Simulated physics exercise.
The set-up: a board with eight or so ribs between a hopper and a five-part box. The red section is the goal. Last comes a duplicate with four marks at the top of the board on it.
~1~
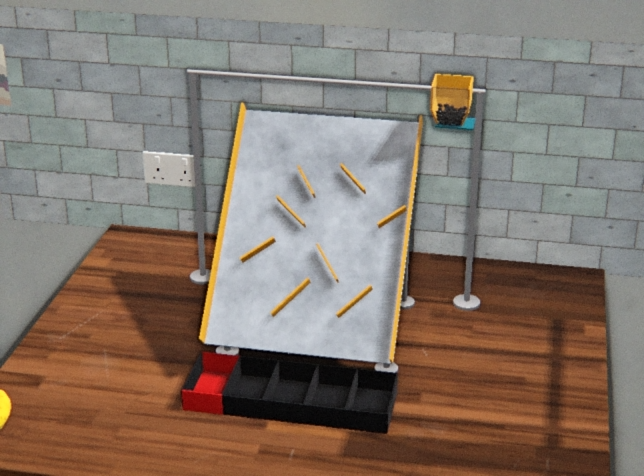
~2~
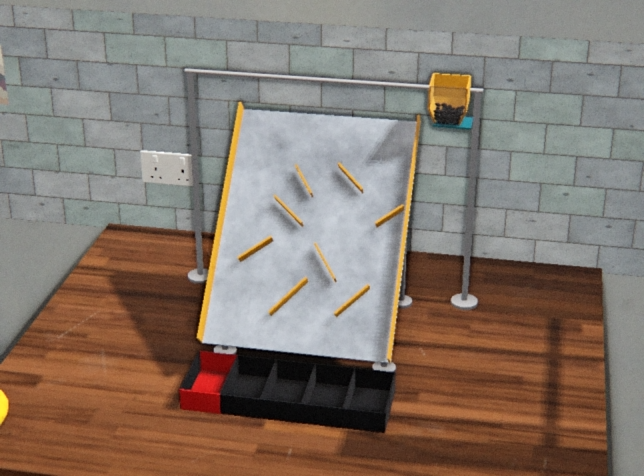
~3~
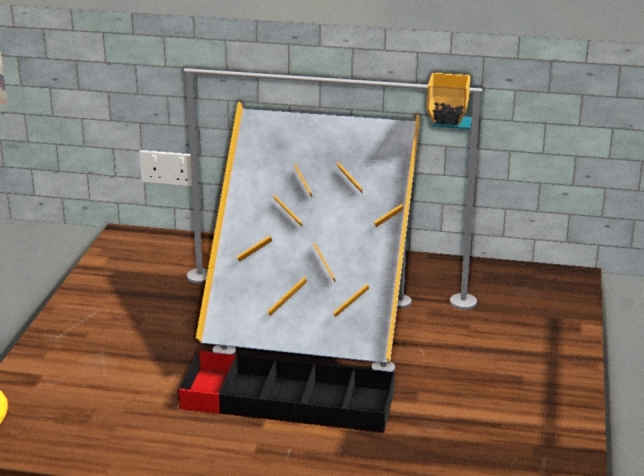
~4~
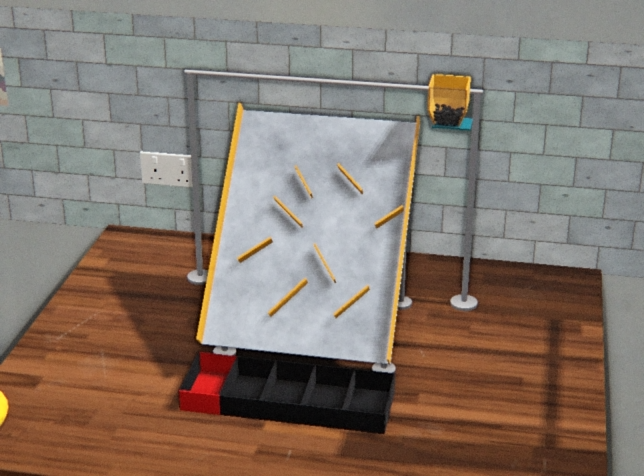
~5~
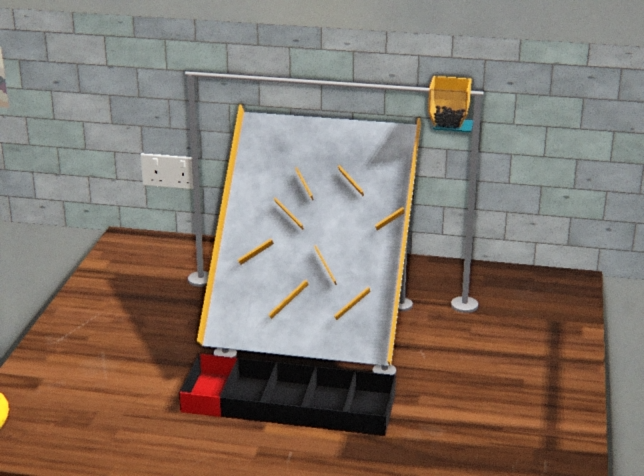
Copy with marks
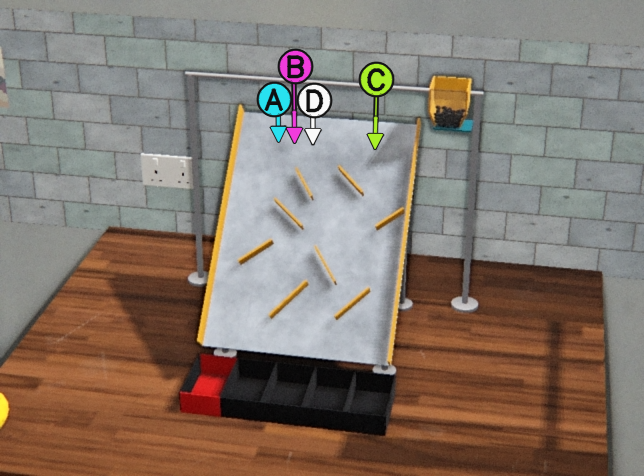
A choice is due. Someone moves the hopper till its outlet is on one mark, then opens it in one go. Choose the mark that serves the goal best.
A.
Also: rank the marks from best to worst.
The order is A, B, D, C.
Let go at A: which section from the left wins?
The first from the left.
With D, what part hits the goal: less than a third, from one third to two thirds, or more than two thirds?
Mark D gives less than a third.
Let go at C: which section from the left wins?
It is the third one.
On the marked copy, mark A meets the board at (278, 136); mark B meets the board at (294, 137); mark C meets the board at (375, 143); mark D meets the board at (312, 138).
With A, most in the red section, about a quarter in other sections.
With B, about half in the red section, about half in other sections.
With C, none in the red section, nearly all in other sections.
With D, a small part in the red section, most in other sections, a stray few held on the board.
